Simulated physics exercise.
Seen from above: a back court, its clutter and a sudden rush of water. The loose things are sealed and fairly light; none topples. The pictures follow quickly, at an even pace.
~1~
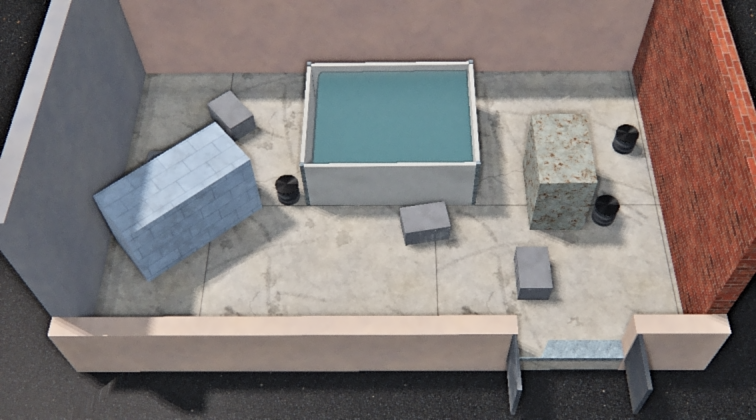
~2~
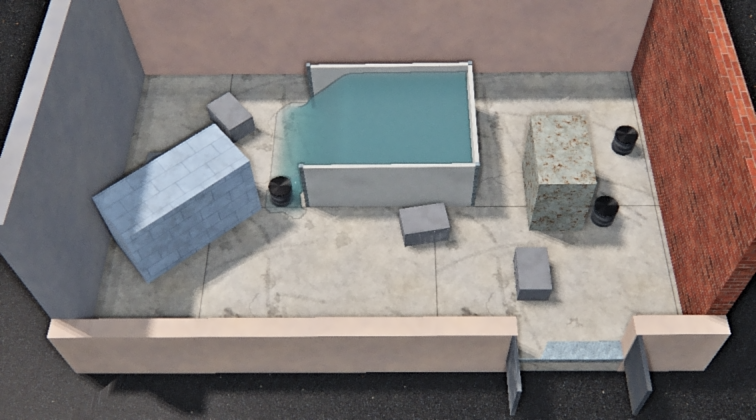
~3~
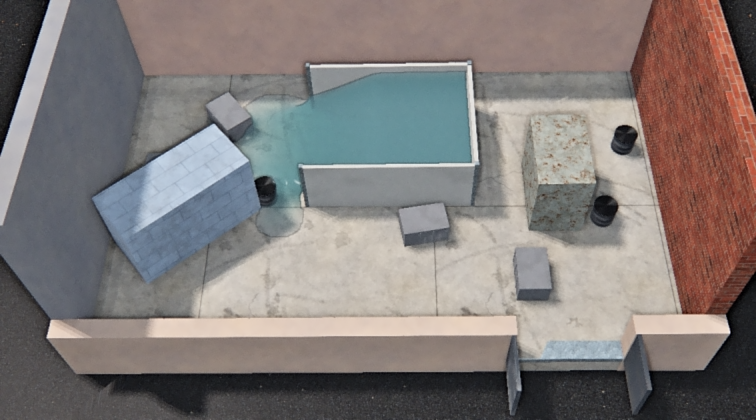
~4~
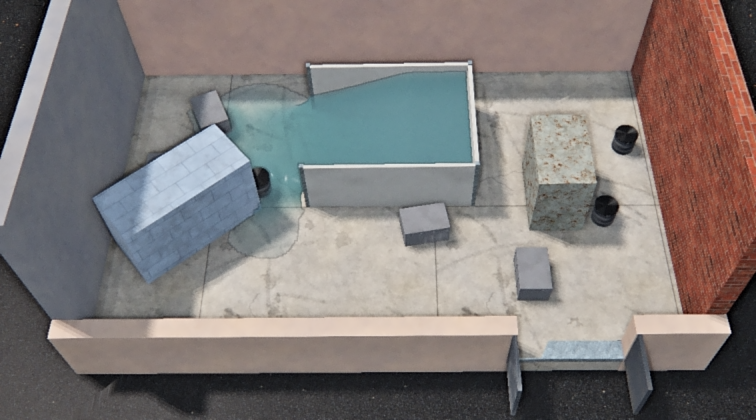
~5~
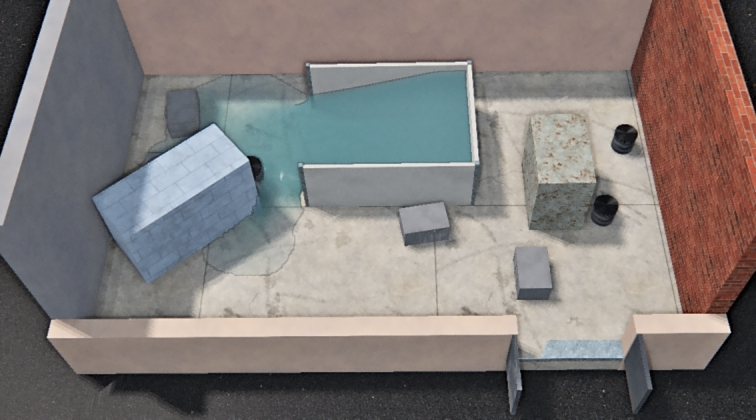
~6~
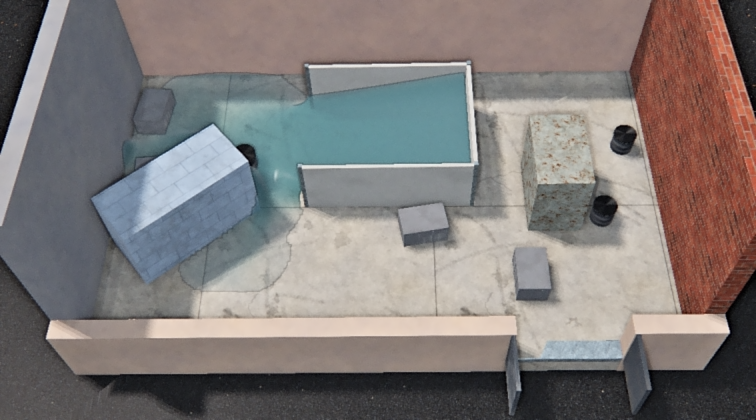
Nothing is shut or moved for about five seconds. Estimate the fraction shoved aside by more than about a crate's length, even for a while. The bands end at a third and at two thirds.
That comes to between one and two thirds.
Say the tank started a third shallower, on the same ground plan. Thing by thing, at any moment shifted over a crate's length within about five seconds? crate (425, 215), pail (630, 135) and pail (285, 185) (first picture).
In that order: Under that, not that far, yes.
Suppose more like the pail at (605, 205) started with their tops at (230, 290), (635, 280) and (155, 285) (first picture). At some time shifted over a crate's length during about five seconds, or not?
As listed: Shifted that much, less than that, yes.
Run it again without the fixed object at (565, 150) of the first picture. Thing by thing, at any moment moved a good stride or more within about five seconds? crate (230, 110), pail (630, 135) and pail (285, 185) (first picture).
In turn: Swept aside, short of that, yes.
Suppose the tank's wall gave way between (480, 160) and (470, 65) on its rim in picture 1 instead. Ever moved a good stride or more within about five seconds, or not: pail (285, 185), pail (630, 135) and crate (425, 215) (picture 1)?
One after the other: Never so far, pushed that far, never so far.
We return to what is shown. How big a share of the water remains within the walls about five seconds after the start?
Near 100 in a hundred.
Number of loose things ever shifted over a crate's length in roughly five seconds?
It comes to 3.
A moment on, 2 of 7 are well off their spots; 2 afloat.
Next, 3 of 7 are well off their spots; 3 afloat.
Later, 2 of 7 are well off their spots; 3 afloat.
In the end, 3 of 7 are well off their spots, and 3 have been at some point; 3 afloat.
